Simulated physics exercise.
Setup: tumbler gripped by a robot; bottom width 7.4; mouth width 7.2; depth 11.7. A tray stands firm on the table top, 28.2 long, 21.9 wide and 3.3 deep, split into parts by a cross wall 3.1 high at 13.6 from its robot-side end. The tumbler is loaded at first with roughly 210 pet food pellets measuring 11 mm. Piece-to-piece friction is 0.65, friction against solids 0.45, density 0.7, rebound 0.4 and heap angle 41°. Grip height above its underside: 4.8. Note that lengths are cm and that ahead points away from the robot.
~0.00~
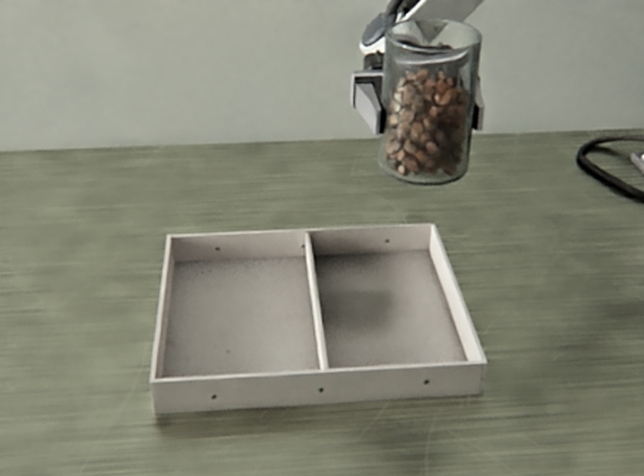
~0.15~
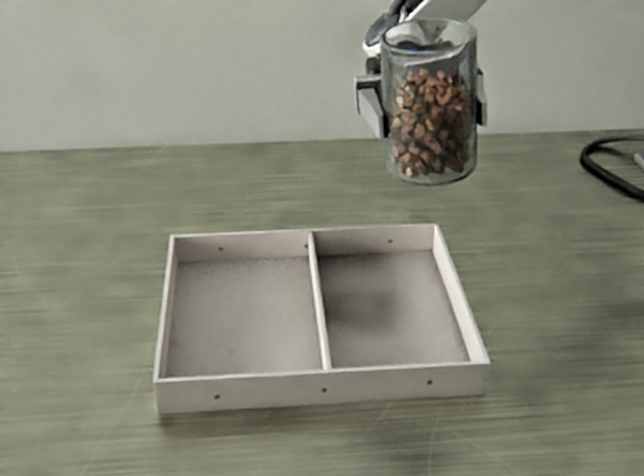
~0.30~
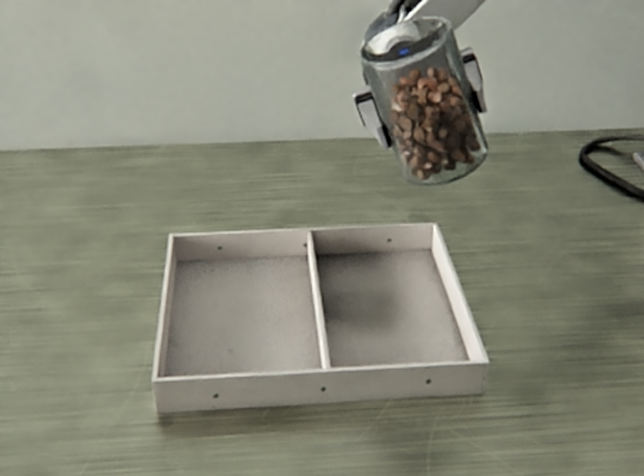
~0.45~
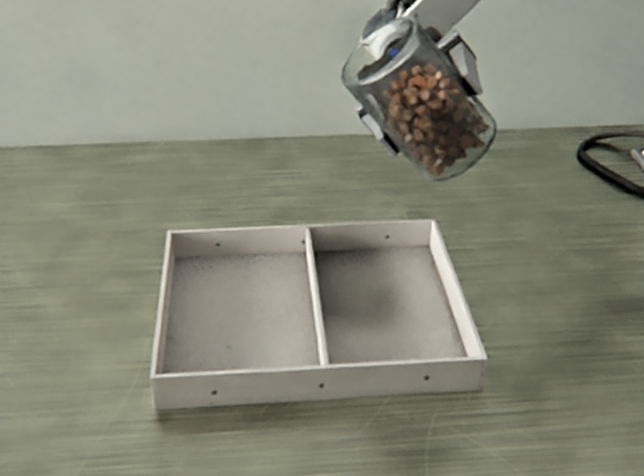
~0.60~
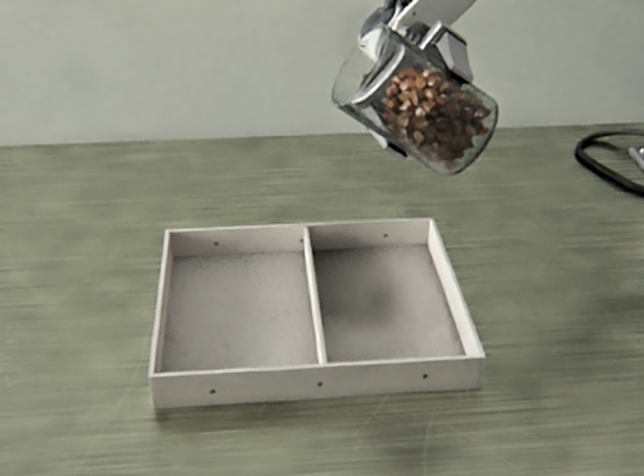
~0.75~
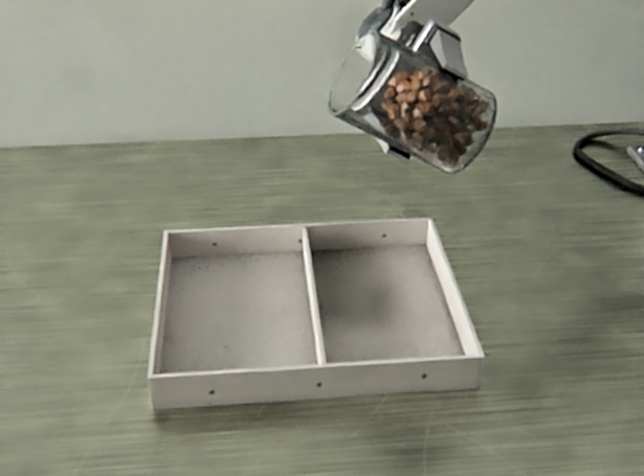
A robot gripper tilts a clear tumbler of brown pellets leftward above an empty divided tray.
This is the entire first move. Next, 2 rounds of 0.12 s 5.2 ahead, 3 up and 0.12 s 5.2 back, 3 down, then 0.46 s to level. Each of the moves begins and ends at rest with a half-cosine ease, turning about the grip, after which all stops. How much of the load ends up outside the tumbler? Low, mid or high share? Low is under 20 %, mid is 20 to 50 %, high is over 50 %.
A mid share.
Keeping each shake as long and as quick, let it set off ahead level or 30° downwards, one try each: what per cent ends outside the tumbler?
Near 15 and 0 percent respectively.
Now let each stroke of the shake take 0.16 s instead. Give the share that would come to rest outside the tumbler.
Roughly 10 percent then.
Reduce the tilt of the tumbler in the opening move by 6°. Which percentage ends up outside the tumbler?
I'd put it at around 25 per cent.
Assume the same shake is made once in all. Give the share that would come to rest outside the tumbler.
25 per cent or so.
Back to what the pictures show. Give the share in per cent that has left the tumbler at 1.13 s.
About 20 per cent by then.
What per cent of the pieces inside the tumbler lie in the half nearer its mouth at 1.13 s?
Near 40 in a hundred.
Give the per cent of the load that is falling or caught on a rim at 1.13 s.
Around 1 per cent of the load.
After 1.13 s, tilted 60° forward, highest piece 28 above the table; 162 in the tumbler, 39 in the far-side part, 2 on the table or floor, 1 in the robot-side part, 2 in flight or on a rim.
After 1.50 s, tilted 22° forward, highest piece 26 above the table; 132 in the tumbler, 64 in the far-side part, 7 in the robot-side part, 3 on the table or floor.
After 1.89 s, level, highest piece 24 above the table; 132 in the tumbler, 64 in the far-side part, 7 in the robot-side part, 3 on the table or floor.
After 2.94 s, level, highest piece 24 above the table; 132 in the tumbler, 64 in the far-side part, 7 in the robot-side part, 3 on the table or floor.
In the end, 132 in the tumbler, 64 in the far-side part, 7 in the robot-side part, 3 on the table or floor. That is 36 % outside the tumbler.
